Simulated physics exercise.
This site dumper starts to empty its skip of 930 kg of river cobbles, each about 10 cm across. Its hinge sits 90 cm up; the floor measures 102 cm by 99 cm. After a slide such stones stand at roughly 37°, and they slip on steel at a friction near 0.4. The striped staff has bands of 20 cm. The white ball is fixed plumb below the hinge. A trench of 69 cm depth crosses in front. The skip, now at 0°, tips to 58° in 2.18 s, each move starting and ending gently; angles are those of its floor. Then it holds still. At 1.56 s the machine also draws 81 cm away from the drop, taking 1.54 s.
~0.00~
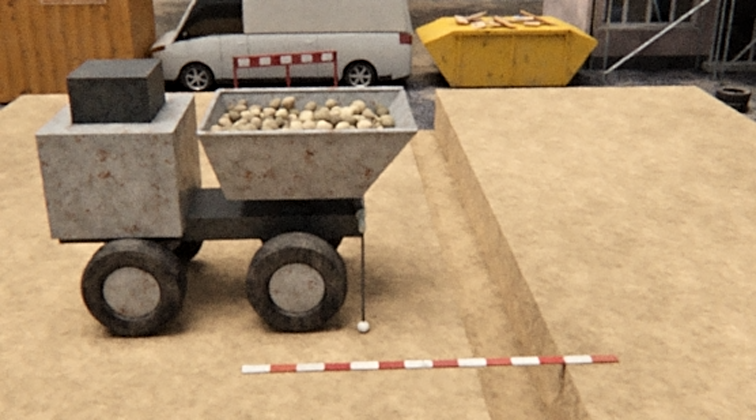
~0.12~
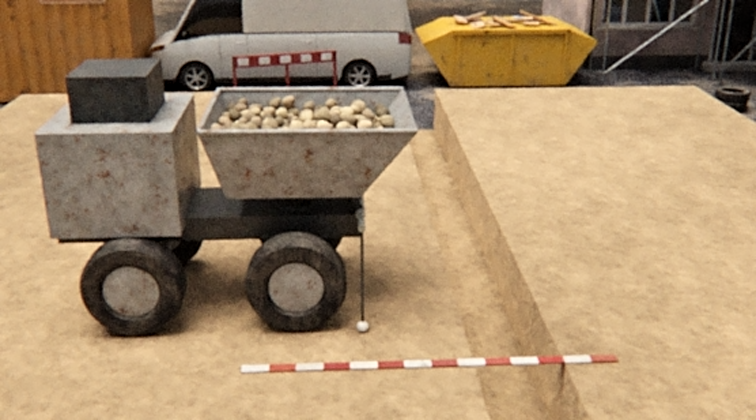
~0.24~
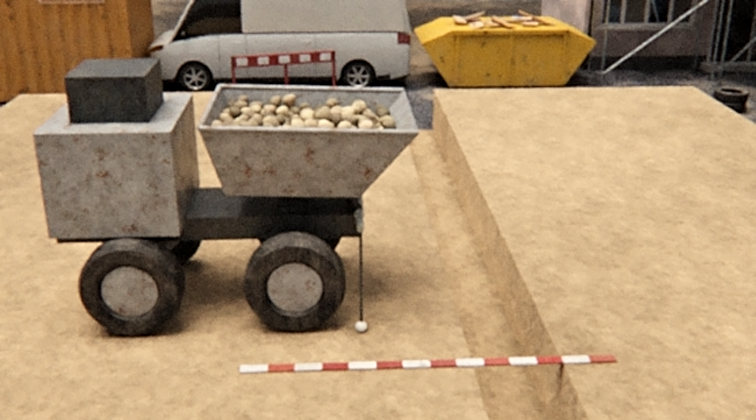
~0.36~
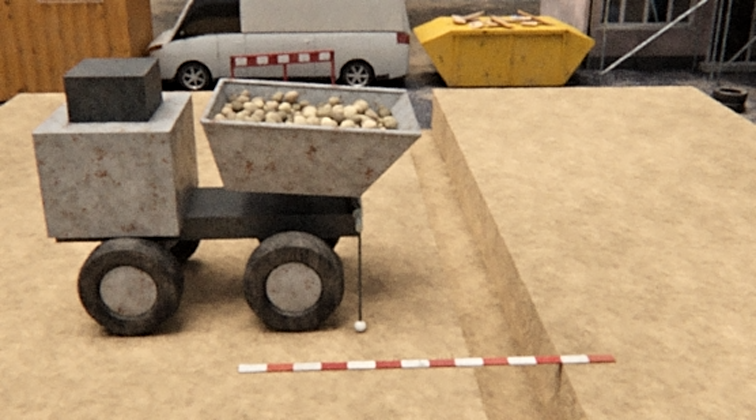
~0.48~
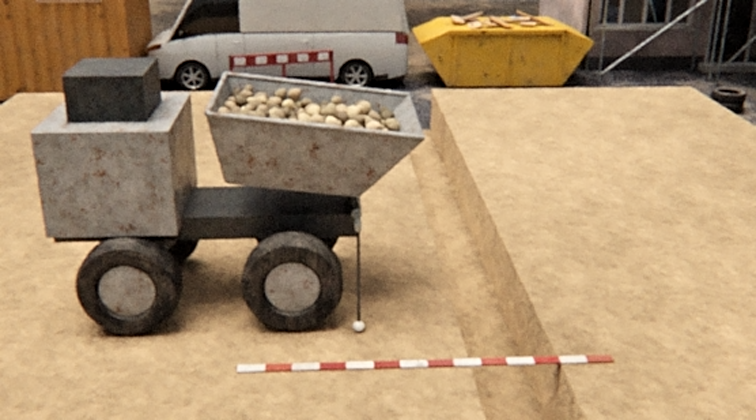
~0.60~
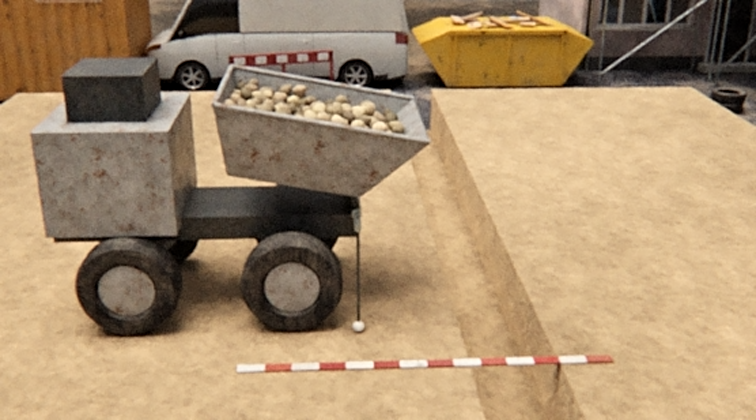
To begin with, a grey site dumper loaded with rounded stones stands on sandy ground, its skip level, with a trench and a red-and-white striped staff to the right. The skip then tilts gently, its left end rising, and slopes more steeply down toward the right with the stones still inside.
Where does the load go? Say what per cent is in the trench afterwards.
Some 30 per cent of it.
After 1.6 s the floor is at 49°; 100 % in the skip; the foremost stones are at (443, 173).
After 2.3 s the floor is at 58°; 78 % in the skip, 9 % short of the trench, 14 % in the trench; the foremost stones are at (516, 348).
After 3.5 s the floor is at 58°; 46 % in the skip, 23 % short of the trench, 31 % in the trench; the foremost stones are at (528, 350).
After 6.5 s the floor is at 58°; 40 % in the skip, 29 % short of the trench, 31 % in the trench; the foremost stones are at (531, 360).
